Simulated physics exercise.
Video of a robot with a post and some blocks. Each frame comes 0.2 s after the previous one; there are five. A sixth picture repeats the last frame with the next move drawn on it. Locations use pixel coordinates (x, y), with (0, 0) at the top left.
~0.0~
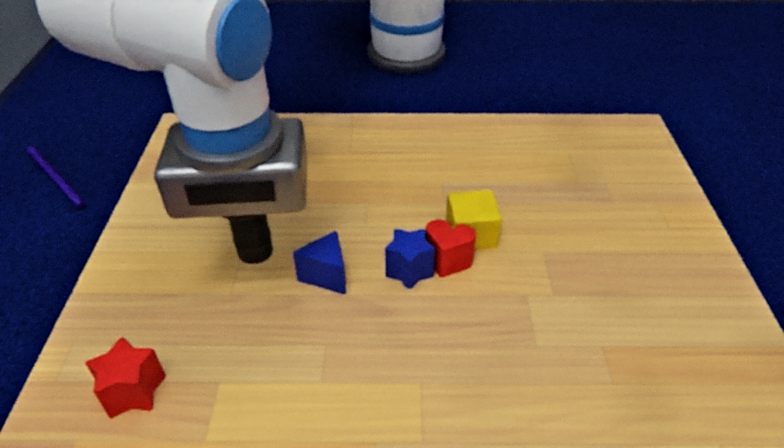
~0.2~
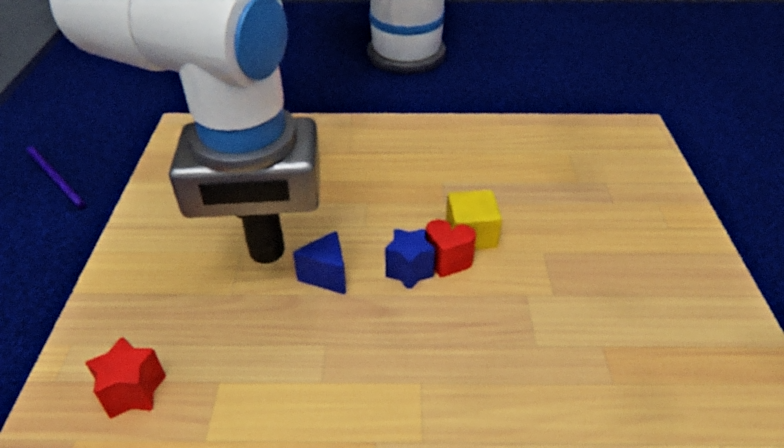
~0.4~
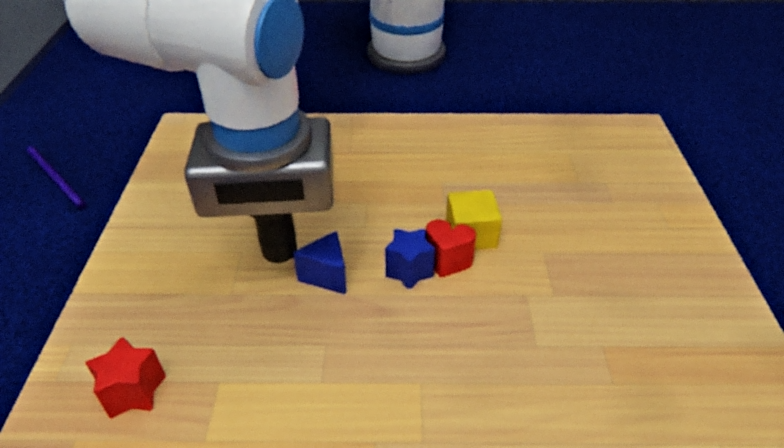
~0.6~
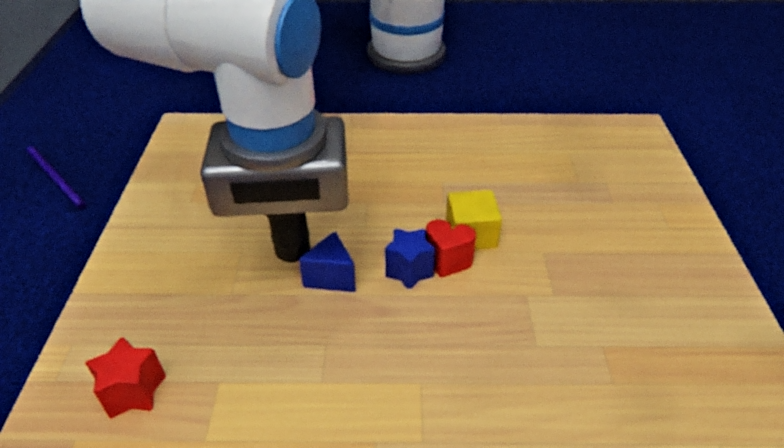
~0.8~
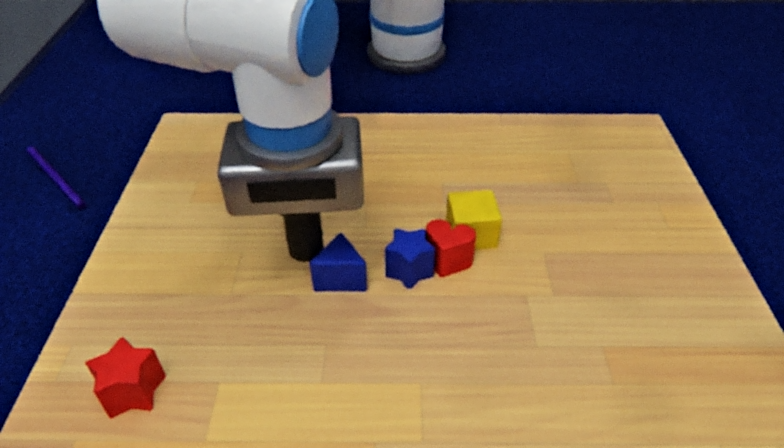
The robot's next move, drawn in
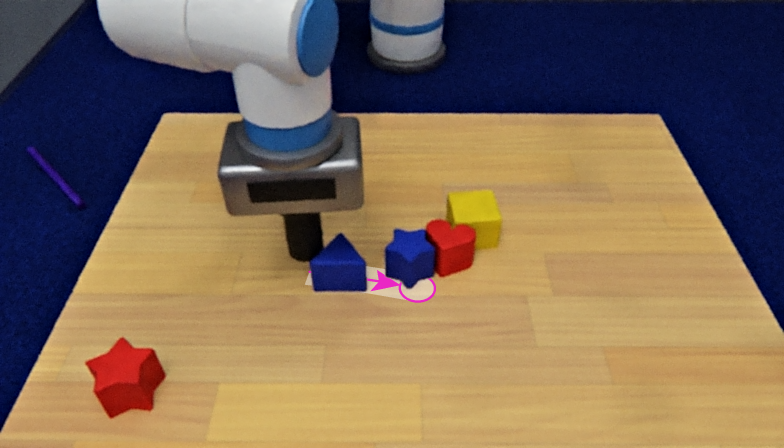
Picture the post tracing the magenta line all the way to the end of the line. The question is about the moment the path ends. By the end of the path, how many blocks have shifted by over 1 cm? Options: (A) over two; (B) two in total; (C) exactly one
My answer is option A.
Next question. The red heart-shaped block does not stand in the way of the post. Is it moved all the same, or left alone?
At the end of the path, the red heart-shaped block has moved off its old spot.
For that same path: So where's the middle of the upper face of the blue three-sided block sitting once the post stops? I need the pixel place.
The blue three-sided block ends near (427, 286).
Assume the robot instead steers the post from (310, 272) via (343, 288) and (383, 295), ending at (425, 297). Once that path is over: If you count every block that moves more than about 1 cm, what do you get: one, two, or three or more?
Three or more shift.
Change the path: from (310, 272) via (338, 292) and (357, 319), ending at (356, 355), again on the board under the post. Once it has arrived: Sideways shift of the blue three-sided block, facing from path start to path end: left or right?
Left-hand side.
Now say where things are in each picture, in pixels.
Lower end of the post at (256, 253), tops of blocks, blue three-sided block at (324, 249), blue star at (410, 242), red heart-shaped block at (450, 232), yellow square at (474, 205), in the first picture.
Post at (267, 252), blocks as before, in the second picture.
Post at (280, 252), blocks as before, in the third picture.
Post at (293, 251), blue three-sided block at (329, 250), in the fourth picture.
Post at (307, 251), blue three-sided block at (339, 252), blue star at (410, 242), red heart-shaped block at (450, 232), yellow square at (474, 205), in the fifth picture.
The drawn path runs straight from (310, 272) to (417, 288).
What follows on the original path. Halfway along, post at (362, 258); blue three-sided block at (392, 263); blue star at (428, 245), turned 15° anticlockwise; red heart-shaped block at (462, 231); yellow square at (477, 203).
At the end, post at (418, 267); blue three-sided block at (427, 286), turned 40° clockwise; blue star at (463, 261), turned 40° anticlockwise; red heart-shaped block at (475, 233), turned 35° anticlockwise; yellow square at (478, 203).
